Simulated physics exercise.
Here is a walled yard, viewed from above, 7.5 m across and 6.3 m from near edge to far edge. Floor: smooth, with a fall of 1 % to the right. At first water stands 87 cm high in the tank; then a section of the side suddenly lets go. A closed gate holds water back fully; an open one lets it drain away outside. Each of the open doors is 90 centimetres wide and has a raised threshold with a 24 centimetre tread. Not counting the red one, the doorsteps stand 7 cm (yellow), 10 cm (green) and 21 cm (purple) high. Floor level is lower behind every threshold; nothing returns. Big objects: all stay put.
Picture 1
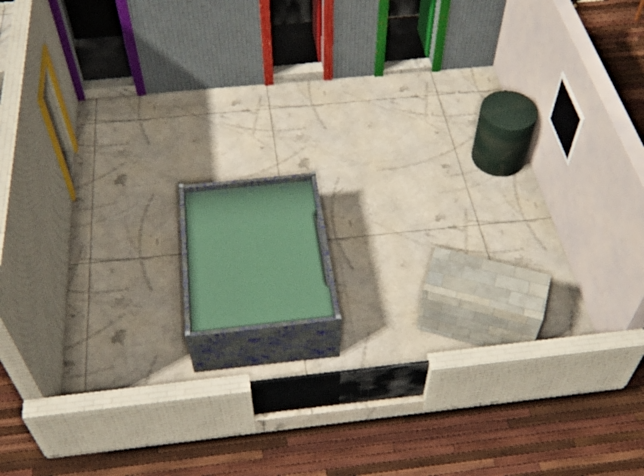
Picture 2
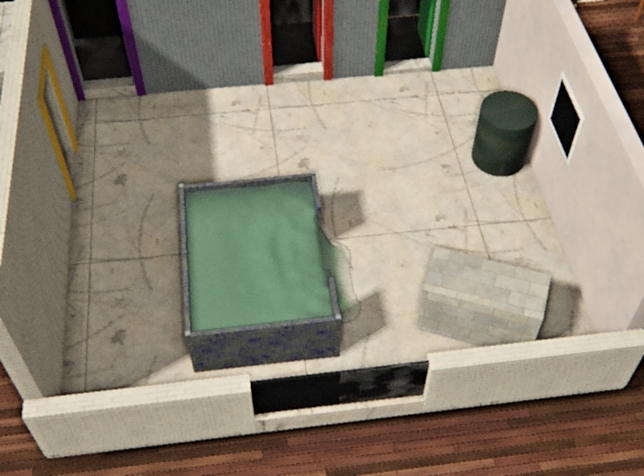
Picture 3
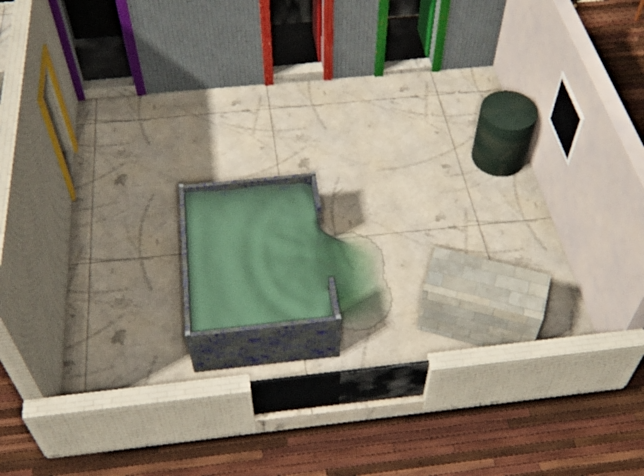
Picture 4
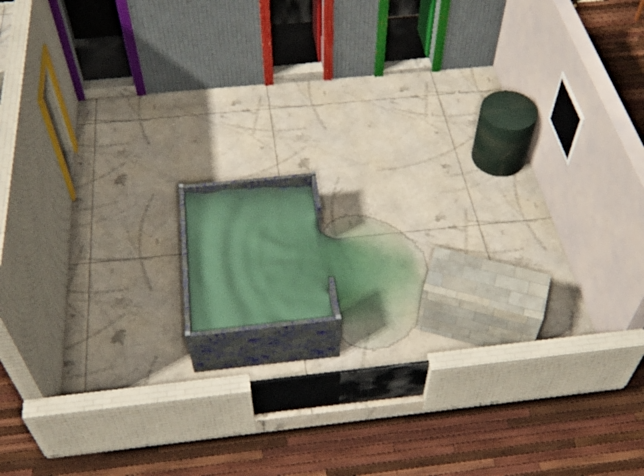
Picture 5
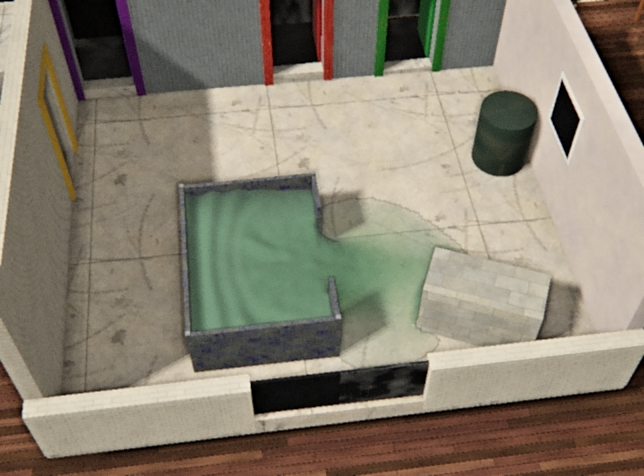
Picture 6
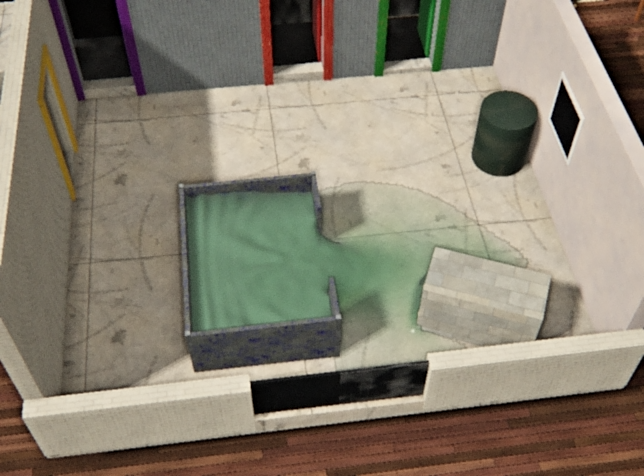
At first, green water lies still in a dark-walled tank inside a walled yard, with a pale block and a dark green cylinder to its right. Then water pours through a gap in the tank's right side, rippling behind it, and spreads across the floor, reaching the block and fanning out behind it.
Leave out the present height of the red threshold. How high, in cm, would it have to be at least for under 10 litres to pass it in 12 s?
At least about 10 cm.
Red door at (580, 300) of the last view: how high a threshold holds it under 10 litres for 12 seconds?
You'd want it roughly 30 cm high.
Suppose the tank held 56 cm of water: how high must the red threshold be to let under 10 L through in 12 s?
The step would need to be some 5.5 cm high.
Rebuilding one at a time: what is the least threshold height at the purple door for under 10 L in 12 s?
The purple one would have to be about 10.0 cm high.
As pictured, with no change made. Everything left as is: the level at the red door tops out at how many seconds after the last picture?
Roughly 7.5 s.
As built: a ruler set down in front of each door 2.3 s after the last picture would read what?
Lab note, cm: Yellow 0; green 6; red 0; purple 0.
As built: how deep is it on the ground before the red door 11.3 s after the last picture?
About 9.5 cm.
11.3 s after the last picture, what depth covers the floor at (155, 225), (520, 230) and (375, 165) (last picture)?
Taking the spots in order: About 8, 14 and 10 centimetres.
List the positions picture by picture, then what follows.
In the first picture, the tank at (256, 252) is whole and still, 87 cm deep; the red door at (297, 37) is dry.
In the second picture, the gap is at (323, 267), the front 0.4 m out at (355, 306); the back of the tank holds 87 cm.
In the third picture, water pours out at (323, 269) and has run 0.9 m, to (386, 296); about 15 cm deep outside, 87 cm at the back.
In the fourth picture, water pours out at (323, 270) and has run 1.5 m, to a hidden place; about 11 cm deep outside, 81 cm at the back.
In the fifth picture, water pours out at (323, 270) and has run 2.2 m, to a hidden place; about 9 cm deep outside, 72 cm at the back.
In the sixth picture, the front is at a hidden place, 3.0 m from the gap at (323, 269); 6.6 m2 of floor is wet, 75 cm left at the back; the red door at (297, 37), 4.4 m from the gap, is still 2.7 m from the nearest water.
Then, 0.7 s after the last picture water covers 30 % of the floor, deepest (56 cm) near (417, 307); it has not reached the red door.
Then, 2.3 s after the last picture water covers 45 % of the floor, deepest (37 cm) near (575, 367); it has not reached the red door.
Then, 11.3 s after the last picture water covers 95 % of the floor, deepest (16 cm) near (182, 97); 10 cm at the red door, 0 litres in over its 20 cm threshold.
At the red door as built, the water peaked near 14 cm, 7.3 s after the last picture.
Run again over the same 12 s with other heights there, 27 litres in over 8 cm, 5 litres over 11 cm. The limit of 10 litres is kept from about 10 cm up.
